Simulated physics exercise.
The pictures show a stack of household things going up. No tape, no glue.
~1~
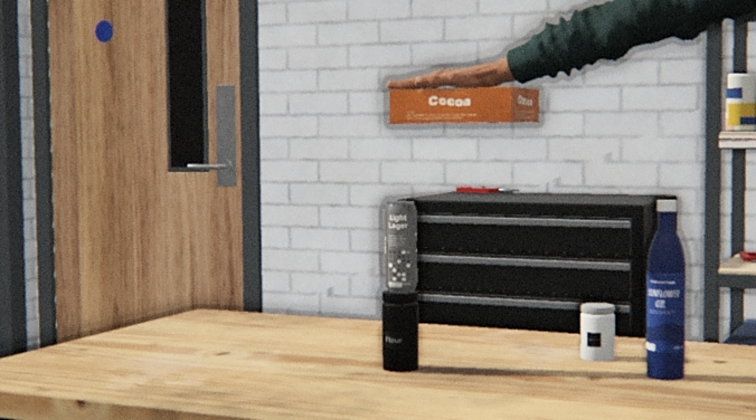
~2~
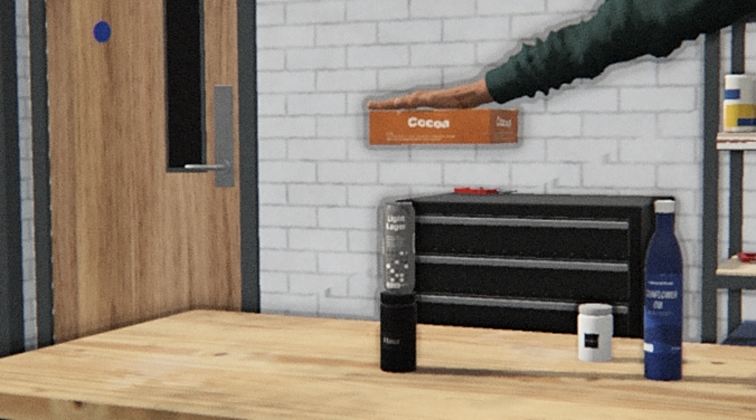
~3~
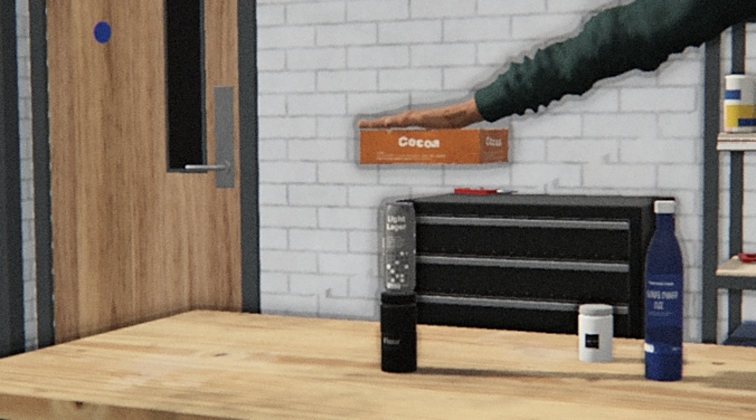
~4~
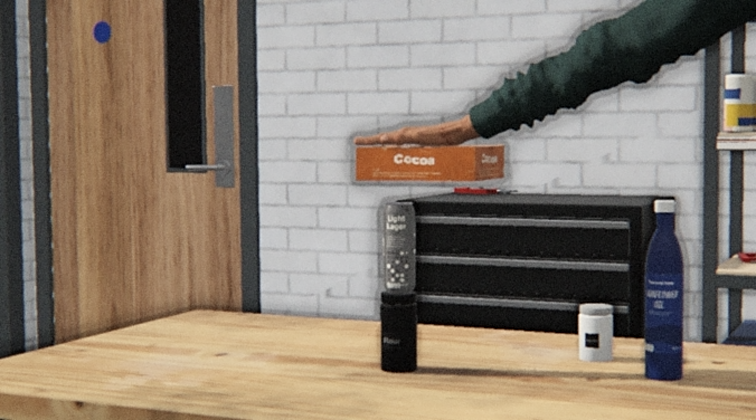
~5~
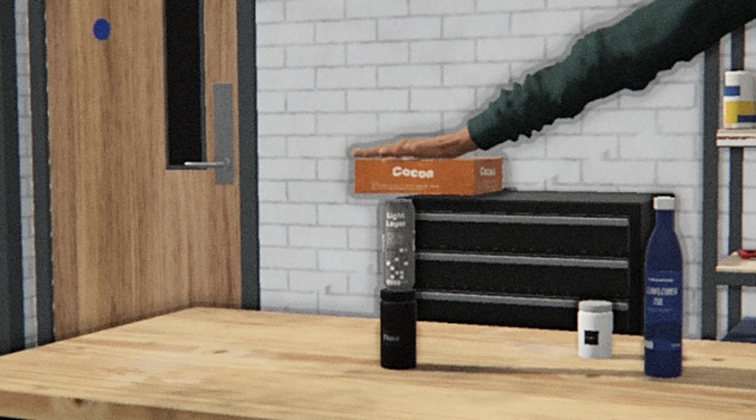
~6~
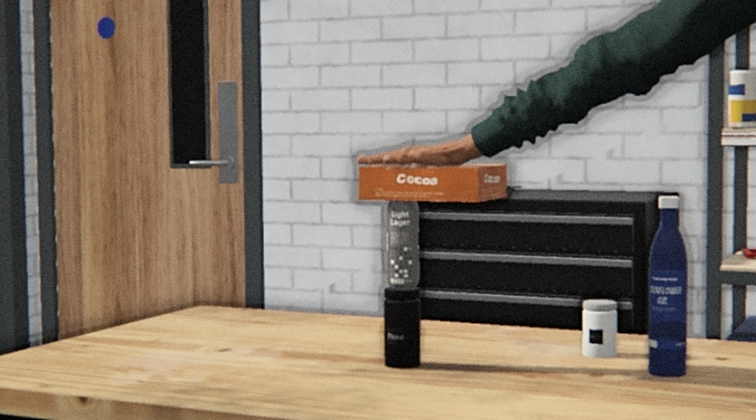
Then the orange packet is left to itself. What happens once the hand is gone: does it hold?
As it turns out, it gives way.
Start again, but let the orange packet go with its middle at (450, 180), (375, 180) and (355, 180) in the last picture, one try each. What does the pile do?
First, it comes apart; second, it comes apart; third, it loses its balance.
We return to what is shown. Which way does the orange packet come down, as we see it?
It goes to the right.
Then, 0.30 s on from there, orange packet now fallen.
Then, 0.40 s on from there, things are still on the move.
Then, 0.50 s on from there, as before.
Then, 0.60 s on from there, grey can shifted a little; black jar shifted a little.
In the end, fallen, orange packet; the other 4 unmoved. At the end, from the last picture's camera, orange packet near (522, 358). The pile loses its balance.
